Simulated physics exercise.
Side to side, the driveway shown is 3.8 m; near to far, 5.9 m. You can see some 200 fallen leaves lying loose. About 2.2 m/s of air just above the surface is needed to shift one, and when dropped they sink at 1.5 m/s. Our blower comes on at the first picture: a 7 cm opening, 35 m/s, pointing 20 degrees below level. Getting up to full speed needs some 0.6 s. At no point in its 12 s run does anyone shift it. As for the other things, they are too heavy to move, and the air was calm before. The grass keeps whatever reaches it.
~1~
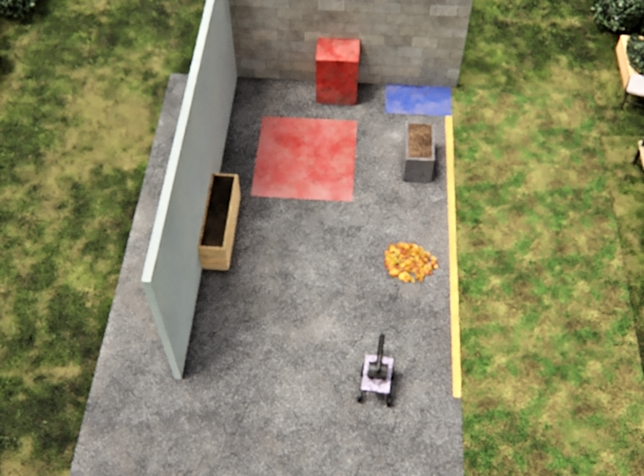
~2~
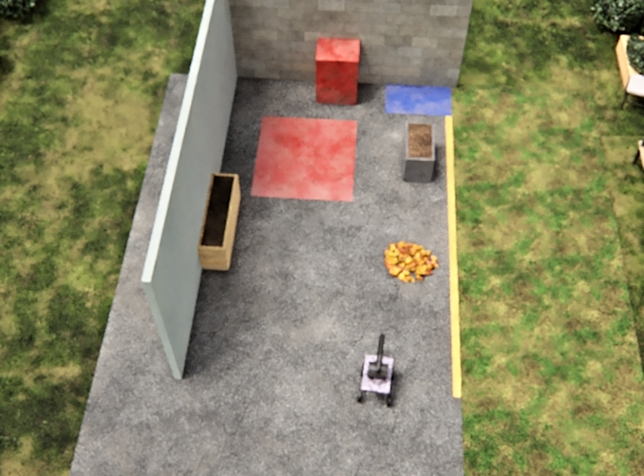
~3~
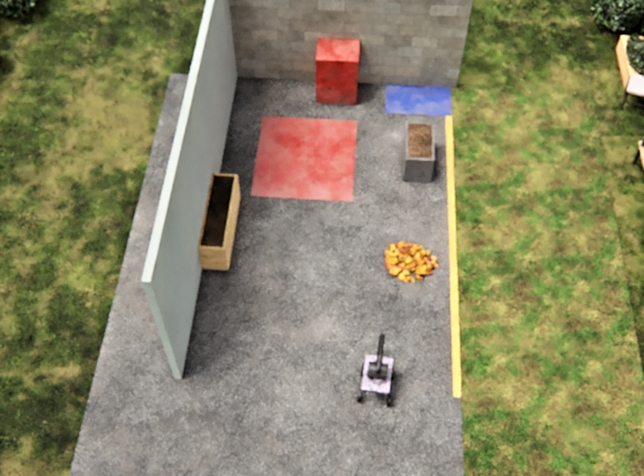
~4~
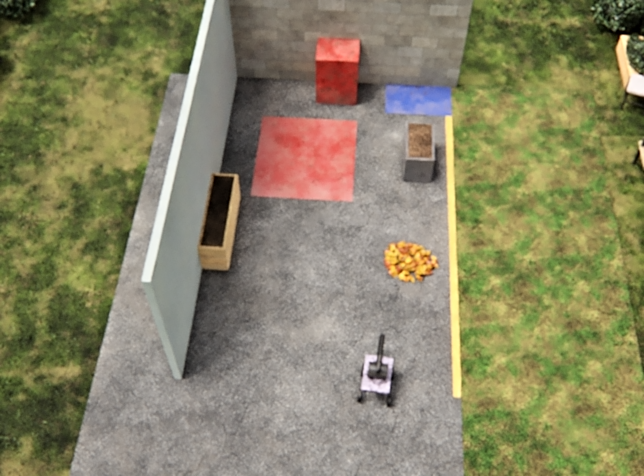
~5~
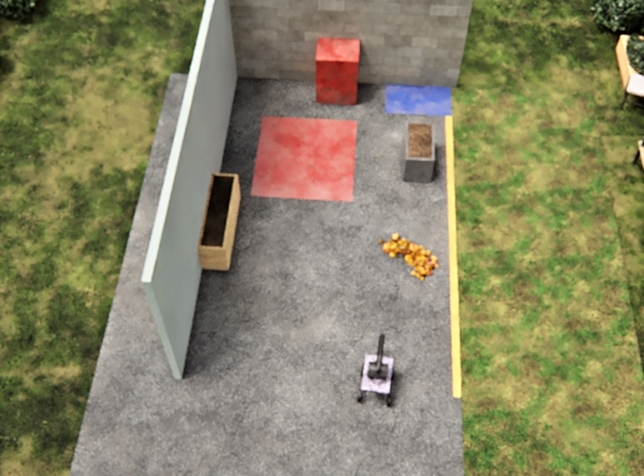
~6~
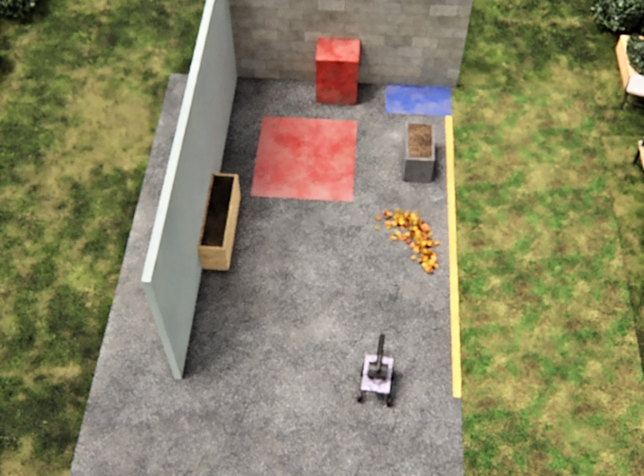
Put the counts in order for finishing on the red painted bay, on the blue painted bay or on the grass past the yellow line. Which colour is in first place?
It is yellow that takes the most.
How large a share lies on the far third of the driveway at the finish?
Something close to 25 % ends up there.
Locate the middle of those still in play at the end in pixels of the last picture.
Centre: Approx. (454, 170) px, last frame.
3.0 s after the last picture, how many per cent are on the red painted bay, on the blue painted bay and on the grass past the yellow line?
Shares come out near 0 % for red, 5 % for blue and 40 % for yellow.
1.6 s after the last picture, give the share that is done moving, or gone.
Close to 50 % of them.
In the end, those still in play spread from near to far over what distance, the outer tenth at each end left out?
About 2.4 m.
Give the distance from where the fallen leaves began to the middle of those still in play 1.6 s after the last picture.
Roughly 1.8 m.
Then, 1.6 s after the last picture, 48 % are on the move or not yet settled, 0 % are on the red painted bay, 0 % on the blue painted bay and 36 % on the grass past the yellow line; the middle of those still in play is near (455, 180).
Then, 3.0 s after the last picture, 36 % are on the move or not yet settled, 0 % are on the red painted bay, 6 % on the blue painted bay and 40 % on the grass past the yellow line; the middle of those still in play is near (455, 177).
Then, 5.8 s after the last picture, 27 % are on the move or not yet settled, 0 % are on the red painted bay, 8 % on the blue painted bay and 44 % on the grass past the yellow line; the middle of those still in play is near (456, 173).
Then, 11.1 s after the last picture, at the end, 0 % are on the red painted bay, 10 % on the blue painted bay and 46 % on the grass past the yellow line; the middle of those still in play is near (454, 170).
